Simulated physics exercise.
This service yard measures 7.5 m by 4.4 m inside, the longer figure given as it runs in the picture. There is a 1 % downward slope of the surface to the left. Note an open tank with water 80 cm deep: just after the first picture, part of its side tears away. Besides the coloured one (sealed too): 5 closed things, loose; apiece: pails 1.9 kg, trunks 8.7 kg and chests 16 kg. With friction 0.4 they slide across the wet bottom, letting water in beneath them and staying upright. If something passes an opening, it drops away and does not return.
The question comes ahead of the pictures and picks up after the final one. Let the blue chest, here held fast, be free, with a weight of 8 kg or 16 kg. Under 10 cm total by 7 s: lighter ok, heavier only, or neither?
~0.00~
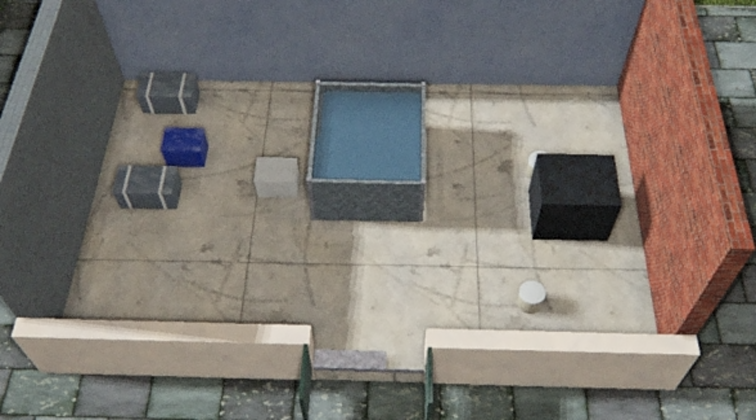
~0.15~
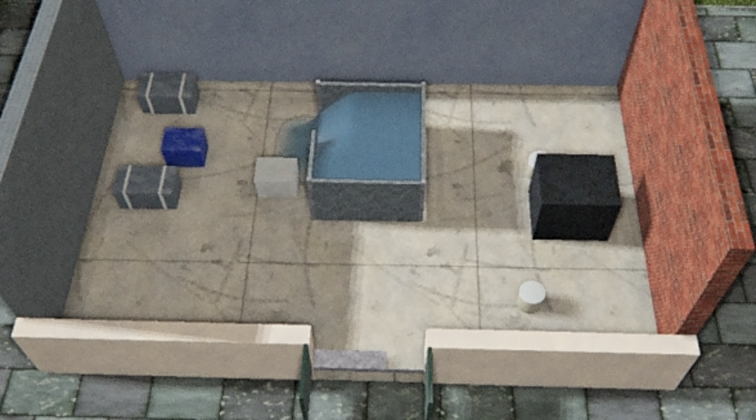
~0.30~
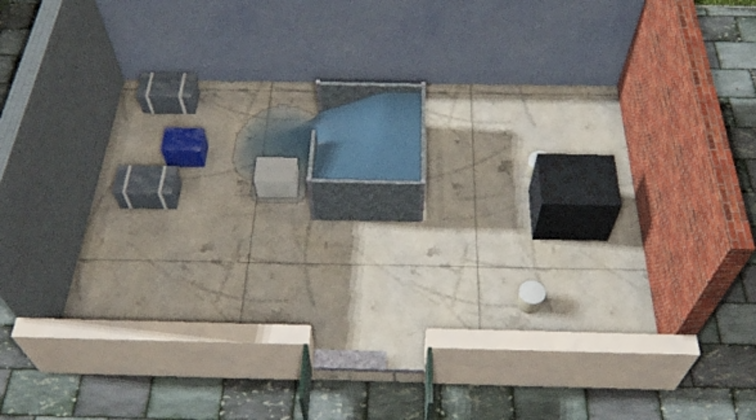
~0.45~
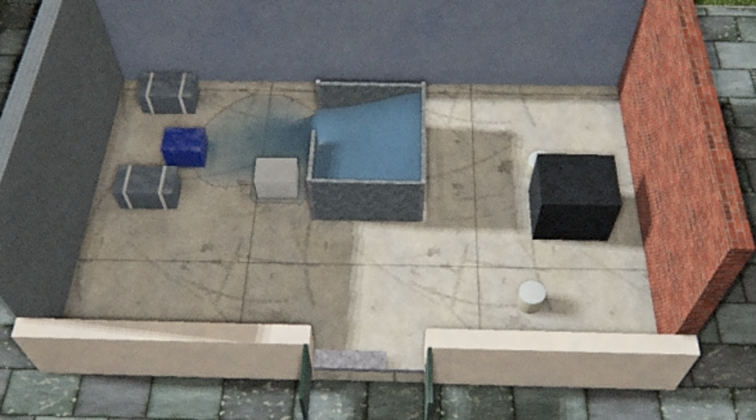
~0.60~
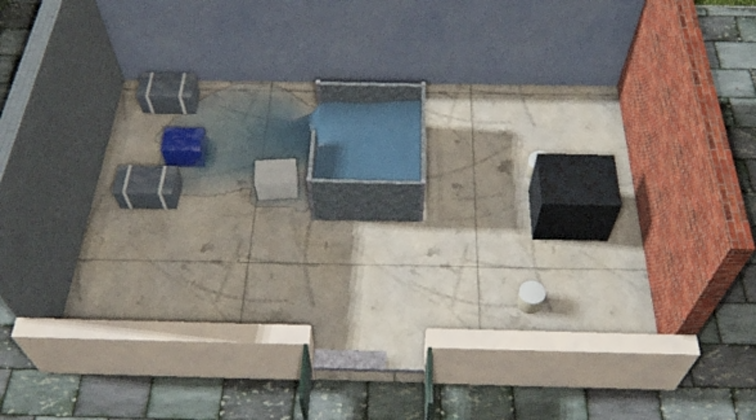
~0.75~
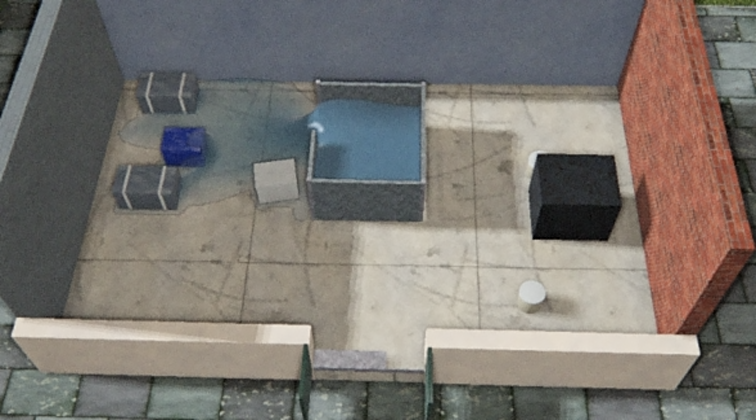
Neither.
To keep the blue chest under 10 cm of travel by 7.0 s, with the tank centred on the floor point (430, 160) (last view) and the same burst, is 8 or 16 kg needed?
Well, then even the heavier fails.
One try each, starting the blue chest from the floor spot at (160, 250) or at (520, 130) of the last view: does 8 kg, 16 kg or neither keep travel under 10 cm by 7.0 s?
Try 1: Both insufficient. Try 2: Lesser mass sufficient.
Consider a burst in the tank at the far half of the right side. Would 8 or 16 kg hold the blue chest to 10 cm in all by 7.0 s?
Then, in short, the smaller is plenty.
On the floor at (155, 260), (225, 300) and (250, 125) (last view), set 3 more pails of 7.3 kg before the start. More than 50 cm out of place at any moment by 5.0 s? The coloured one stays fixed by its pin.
In order: Farther, then farther, then farther.
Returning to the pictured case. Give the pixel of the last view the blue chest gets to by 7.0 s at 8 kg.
It should be close to (239, 290) in the last view.
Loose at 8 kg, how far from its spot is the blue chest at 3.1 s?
140 cm.
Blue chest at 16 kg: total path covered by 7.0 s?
The total path comes to around 550 cm.
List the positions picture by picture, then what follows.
The first frame shows the blue chest at (183, 139), on the bottom; 2.2 m2 under water; 0 of 6 have shifted.
The second frame shows the blue chest at (183, 139), on the bottom; water covers 2.8 m2; 0 of 6 have shifted.
The third frame shows the blue chest at (183, 139), on the bottom; 3.6 m2 under water; 0 of 6 have shifted.
The fourth frame shows the blue chest at (183, 139) rests on the ground; water covers 4.5 m2; 0 of 6 have shifted.
The fifth frame shows the blue chest at (183, 139) rests on the ground; water covers 5.6 m2; 0 of 6 have shifted.
The sixth frame shows the blue chest at (183, 139) rests on the ground; 6.8 m2 under water; 1 of 6 have shifted.
After 1.4 s the blue chest would be 93 cm from its start with 8 kg and 91 cm from its start with 16 kg; 14 cm of water round it then.
After 3.1 s the blue chest would be 133 cm from its start with 8 kg and 156 cm from its start with 16 kg; 16 cm of water round it then.
After 4.9 s the blue chest would be 263 cm from its start with 8 kg and 273 cm from its start with 16 kg; 20 cm of water round it then.
After 7.0 s the blue chest would be 262 cm from its start with 8 kg and 279 cm from its start with 16 kg; 10 cm of water round it then.
